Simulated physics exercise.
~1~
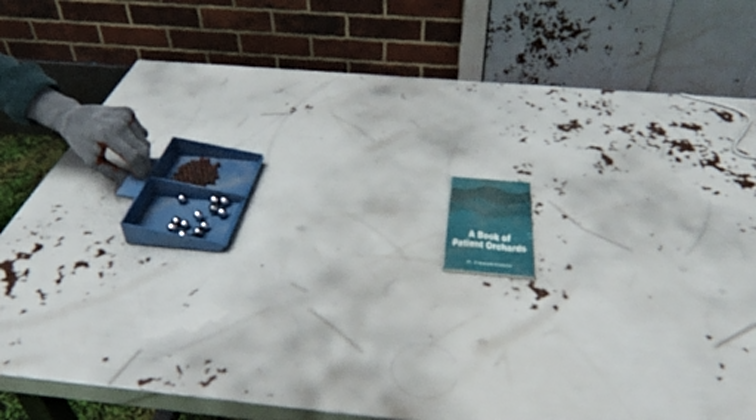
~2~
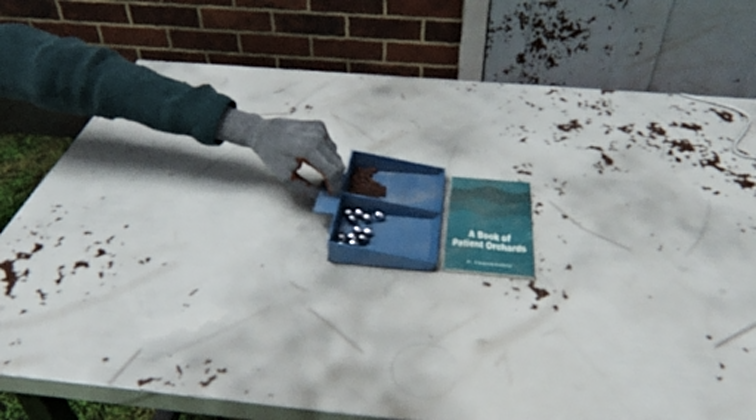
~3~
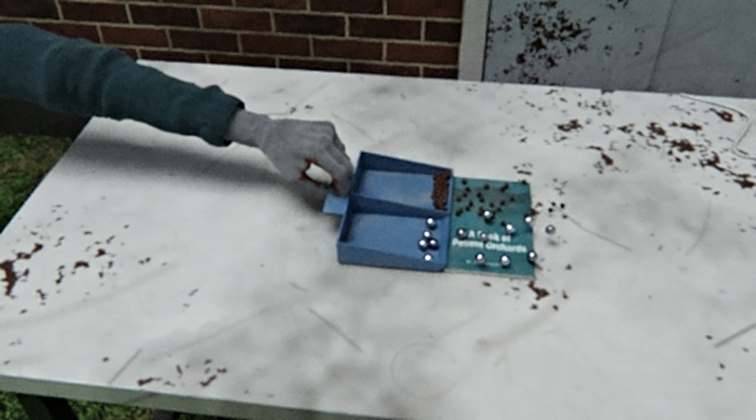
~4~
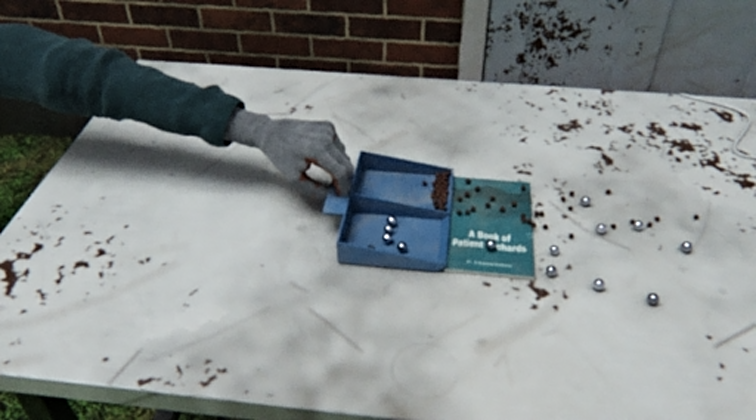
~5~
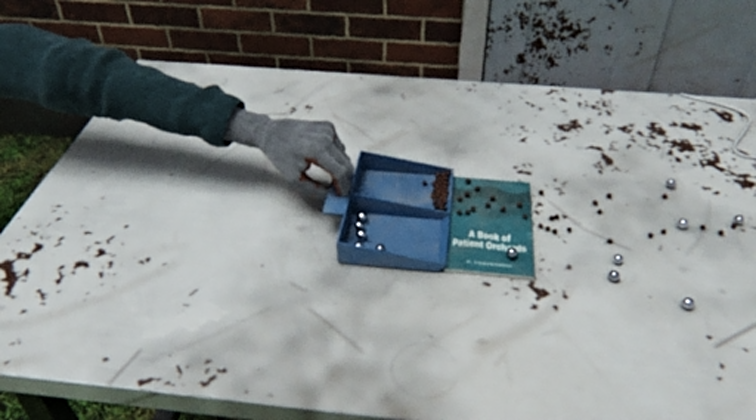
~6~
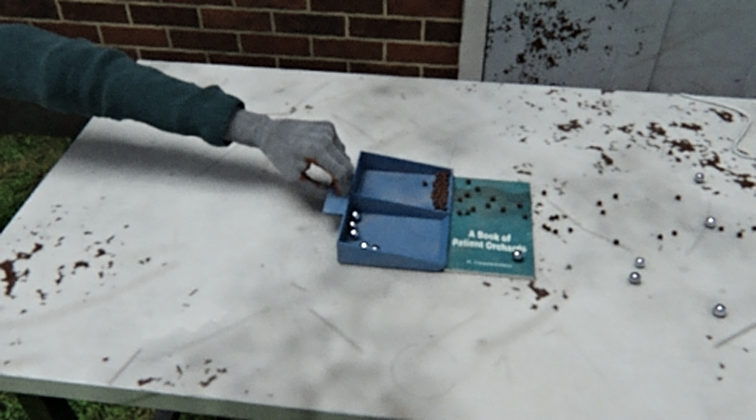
Blue divided tray pushed right by a gloved hand, stopping against a thin book and spilling silver balls and brown bits.
